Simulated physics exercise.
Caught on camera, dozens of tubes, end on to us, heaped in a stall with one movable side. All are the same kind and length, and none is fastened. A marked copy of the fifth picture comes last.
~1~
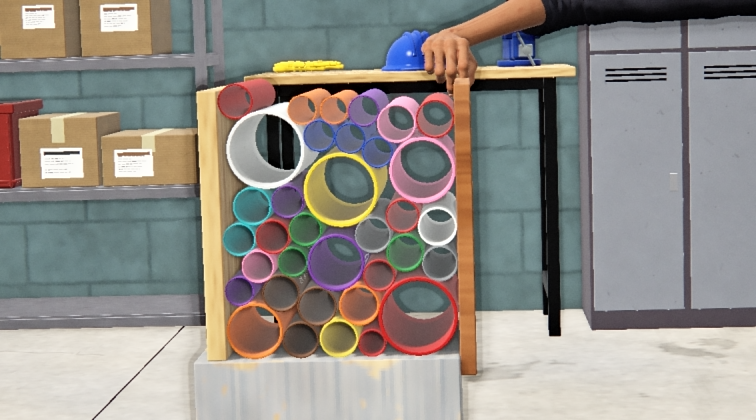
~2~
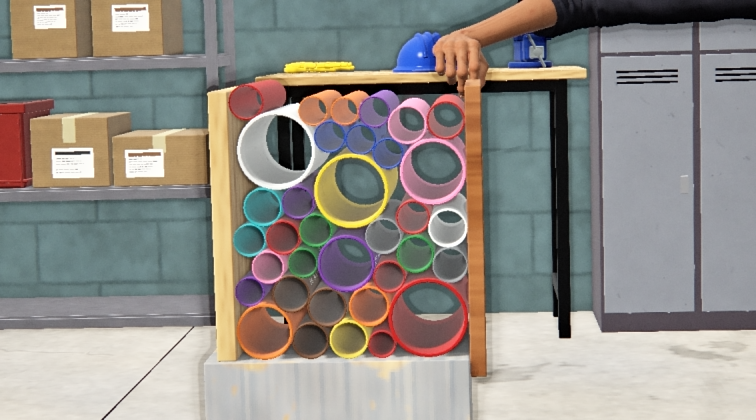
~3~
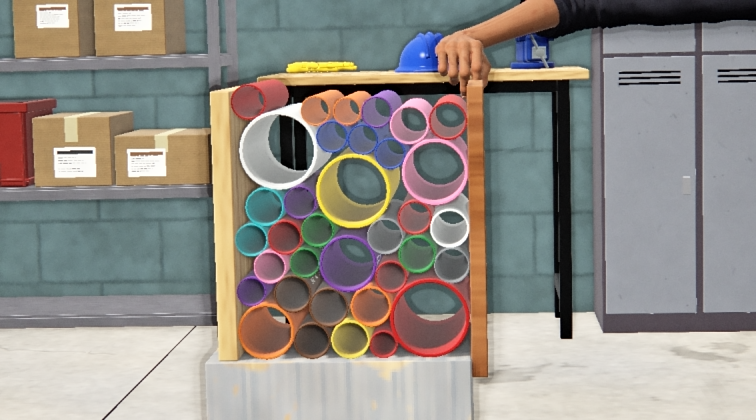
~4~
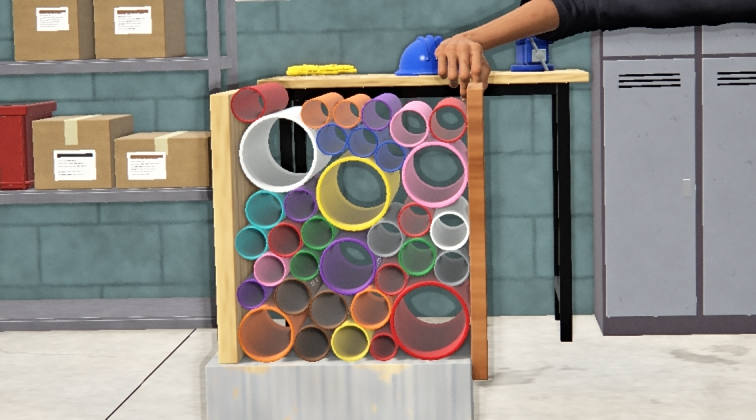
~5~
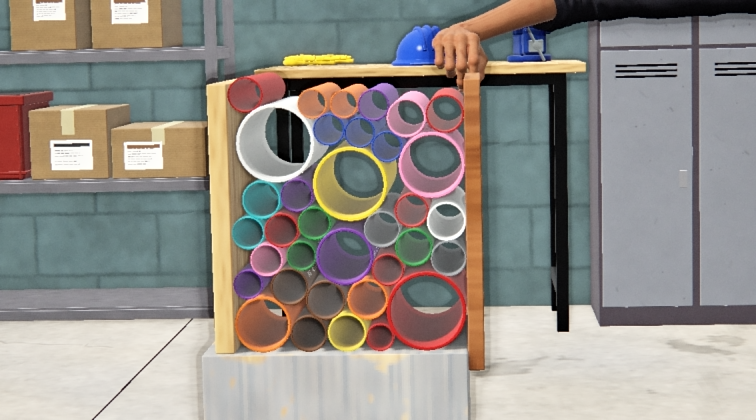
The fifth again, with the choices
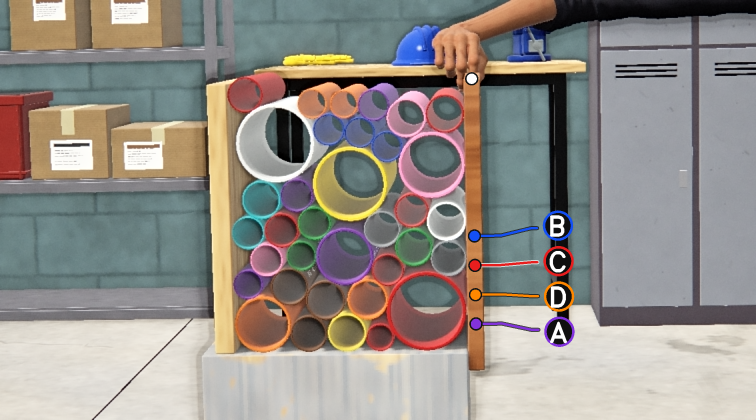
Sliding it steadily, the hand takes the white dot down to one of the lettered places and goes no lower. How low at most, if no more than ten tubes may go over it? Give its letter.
Down to C.
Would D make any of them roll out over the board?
Yes, at D.
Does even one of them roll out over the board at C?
Yes, at C.
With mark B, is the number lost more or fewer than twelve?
Fewer than twelve.
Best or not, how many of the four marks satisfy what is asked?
Two of them.
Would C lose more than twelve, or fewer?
At C, fewer than twelve.
On the marked copy, A at (476, 324); B at (475, 236); C at (475, 265); D at (476, 295); the white dot at (472, 79).
With C. Early on, top of the board (465, 157).
Further on, top of the board (466, 245).
At the end, top of the board (467, 265), about four out over the board.
As for the rest, A more than ten out over the board; B three out over the board; D more than ten out over the board.
